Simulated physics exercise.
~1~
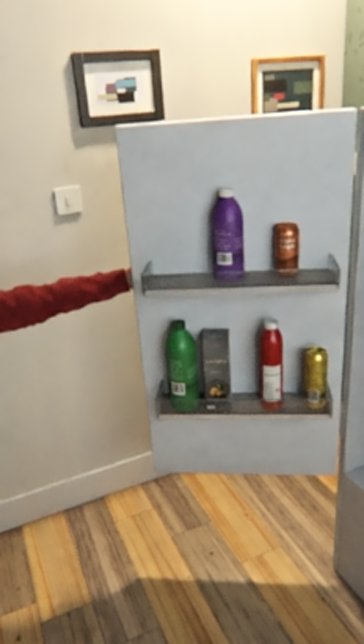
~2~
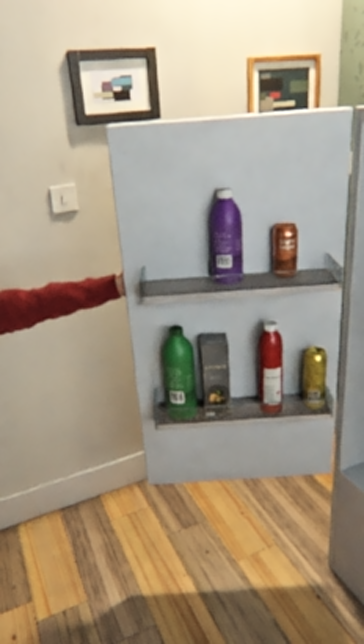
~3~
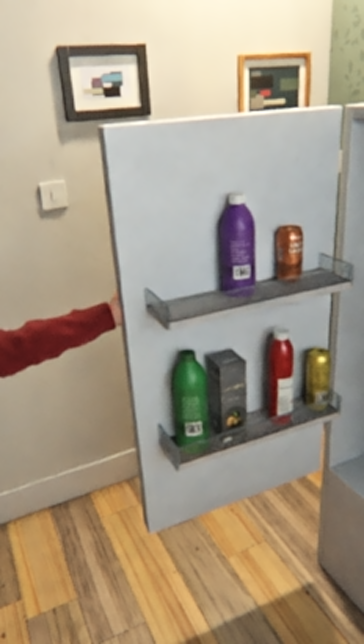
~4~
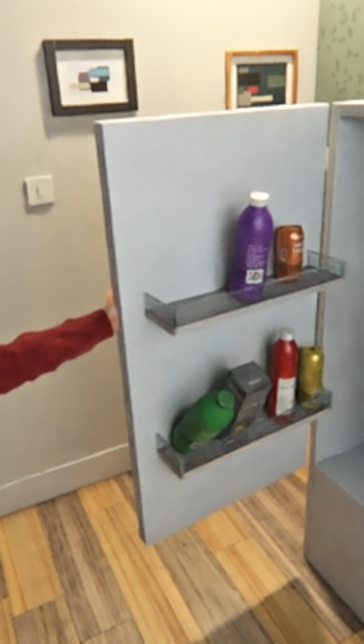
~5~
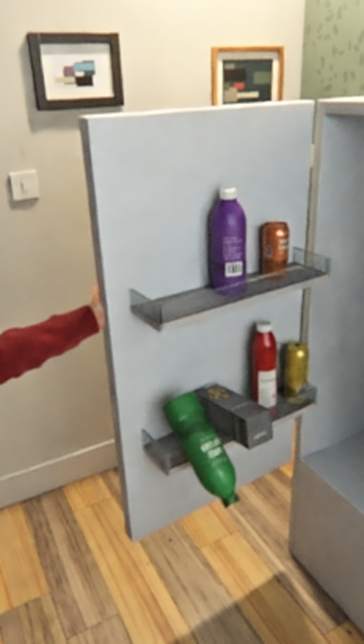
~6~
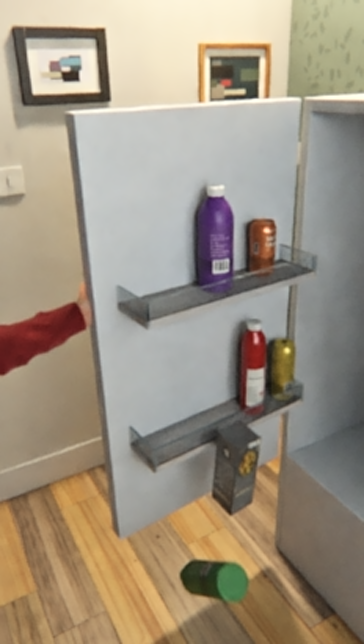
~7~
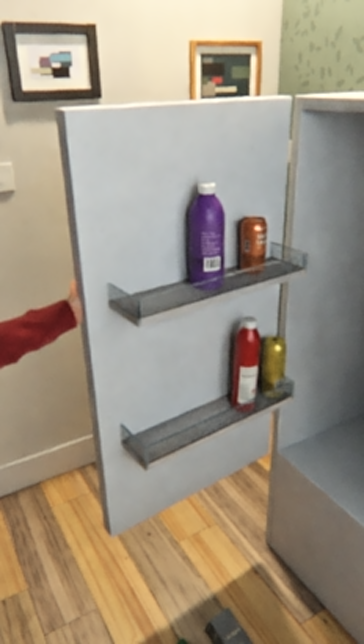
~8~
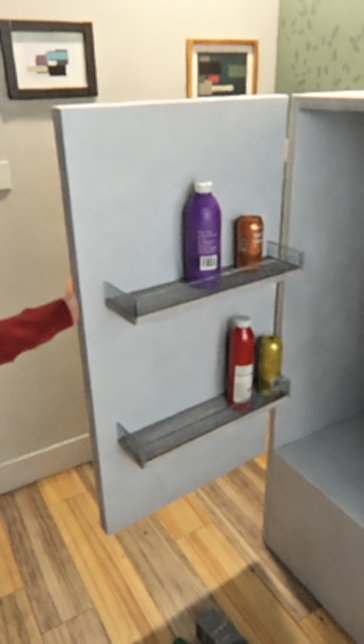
A red-sleeved arm at the left swings open a pale cooler door in a room with a wooden floor and framed artwork on the wall, seen from in front and slightly above. The upper rack holds a purple bottle and an orange can, while the lower one holds a green bottle, a grey carton, a red bottle and a yellow can. As the door opens wider, the green bottle and carton tip over the lower rail. The bottle drops first, upside down, and the carton follows. The door stops, leaving both on the floor and the other four items upright in the racks.
